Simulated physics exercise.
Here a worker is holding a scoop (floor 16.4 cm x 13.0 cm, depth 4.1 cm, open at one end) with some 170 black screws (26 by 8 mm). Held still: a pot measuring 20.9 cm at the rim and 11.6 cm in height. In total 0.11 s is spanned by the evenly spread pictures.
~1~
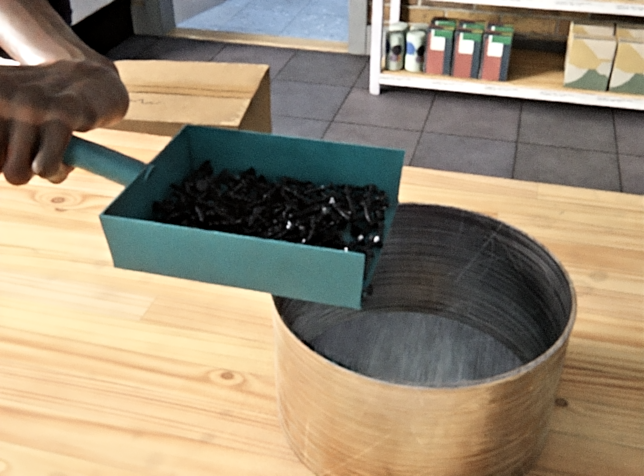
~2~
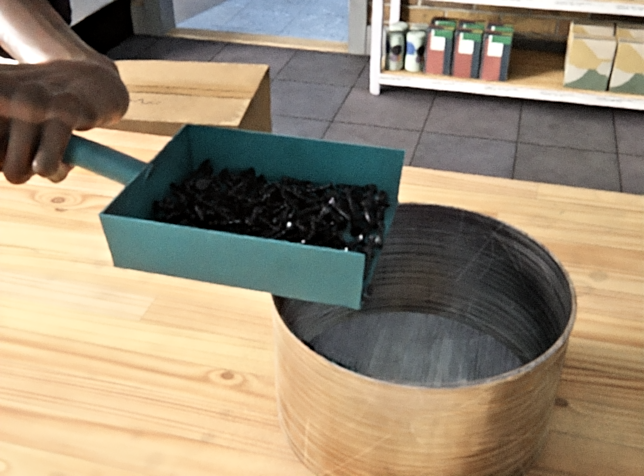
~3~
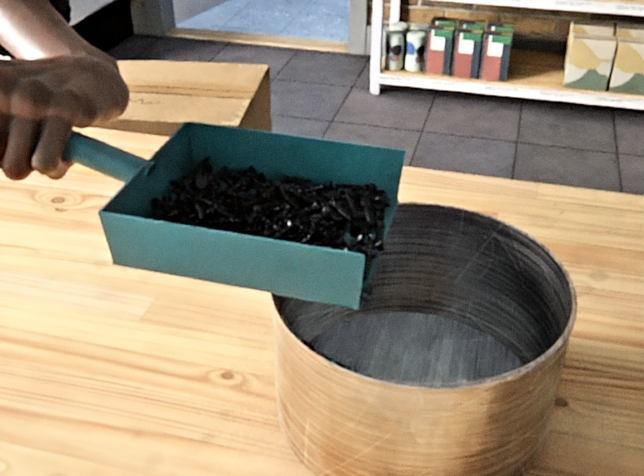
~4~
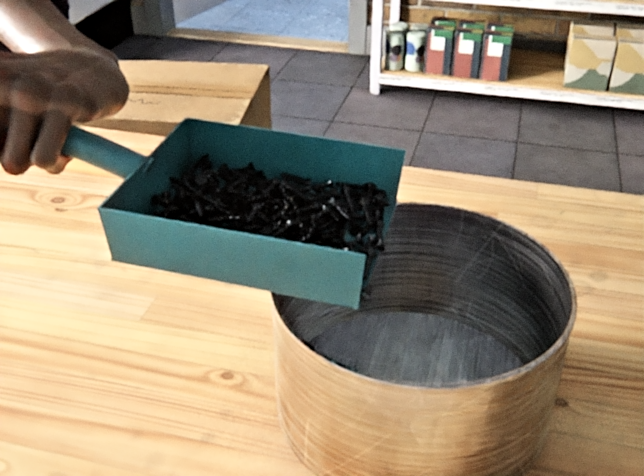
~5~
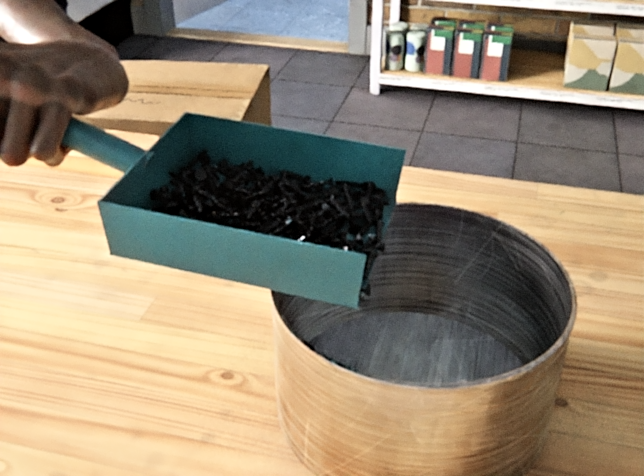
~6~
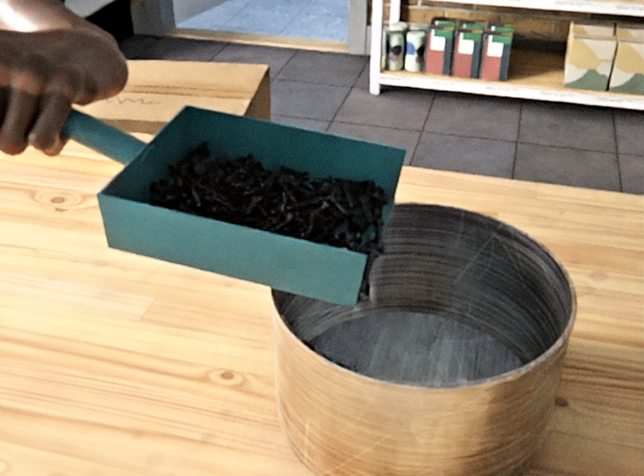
A hand held a green scoop full of small black pieces over the edge of a round wooden pot, barely moving at first, then slowly raised the handle end, tilting it slightly to the right.
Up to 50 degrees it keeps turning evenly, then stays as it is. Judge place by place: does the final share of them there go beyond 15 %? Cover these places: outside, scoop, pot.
Outside - stays within; scoop - stays within; pot - goes beyond.
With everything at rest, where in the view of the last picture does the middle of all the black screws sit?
Close to pixel (464, 423) of the final picture.
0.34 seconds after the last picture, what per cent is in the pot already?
25 per cent.
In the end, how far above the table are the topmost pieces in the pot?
Roughly 3.0 centimetres above the table.
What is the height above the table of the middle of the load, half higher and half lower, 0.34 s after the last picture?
About 20 cm.
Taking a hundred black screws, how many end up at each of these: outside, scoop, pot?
Outside 0; scoop 0; pot 100.
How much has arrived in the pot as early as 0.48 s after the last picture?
85 per cent.
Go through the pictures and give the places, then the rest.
In the first frame, scoop at (227, 240); tilt 0 degrees; open edge at (385, 249); middle of the load at (252, 220); pot at (421, 279).
In the second frame, scoop at (227, 239); tilt 0 degrees; open edge at (385, 249); middle of the load at (252, 220).
In the third frame, scoop at (227, 238); tilt 1 degrees; open edge at (384, 249); middle of the load at (252, 218).
In the fourth frame, scoop at (227, 236); tilt 2 degrees; open edge at (383, 249); middle of the load at (251, 216).
In the fifth frame, scoop at (228, 233); tilt 3 degrees; open edge at (382, 248); middle of the load at (251, 213).
In the sixth frame, scoop at (228, 230); tilt 5 degrees; low side right; open edge at (381, 248); middle of the load at (250, 209); pot at (421, 279).
Then, 0.19 s after the last picture, tilt 26 degrees; scoop 95 %, pot 5 %; middle of all pieces near (267, 178).
Then, 0.34 s after the last picture, tilt 42 degrees; scoop 75 %, pot 25 %; middle of all pieces near (317, 204).
Then, 0.48 s after the last picture, tilt 50 degrees; scoop 15 %, pot 85 %; middle of all pieces near (401, 333).
Then, 0.62 s after the last picture, tilt 50 degrees; pot 100 %; middle of all pieces near (457, 414).
In the end, outside 0 %, scoop 0 %, pot 100 %.
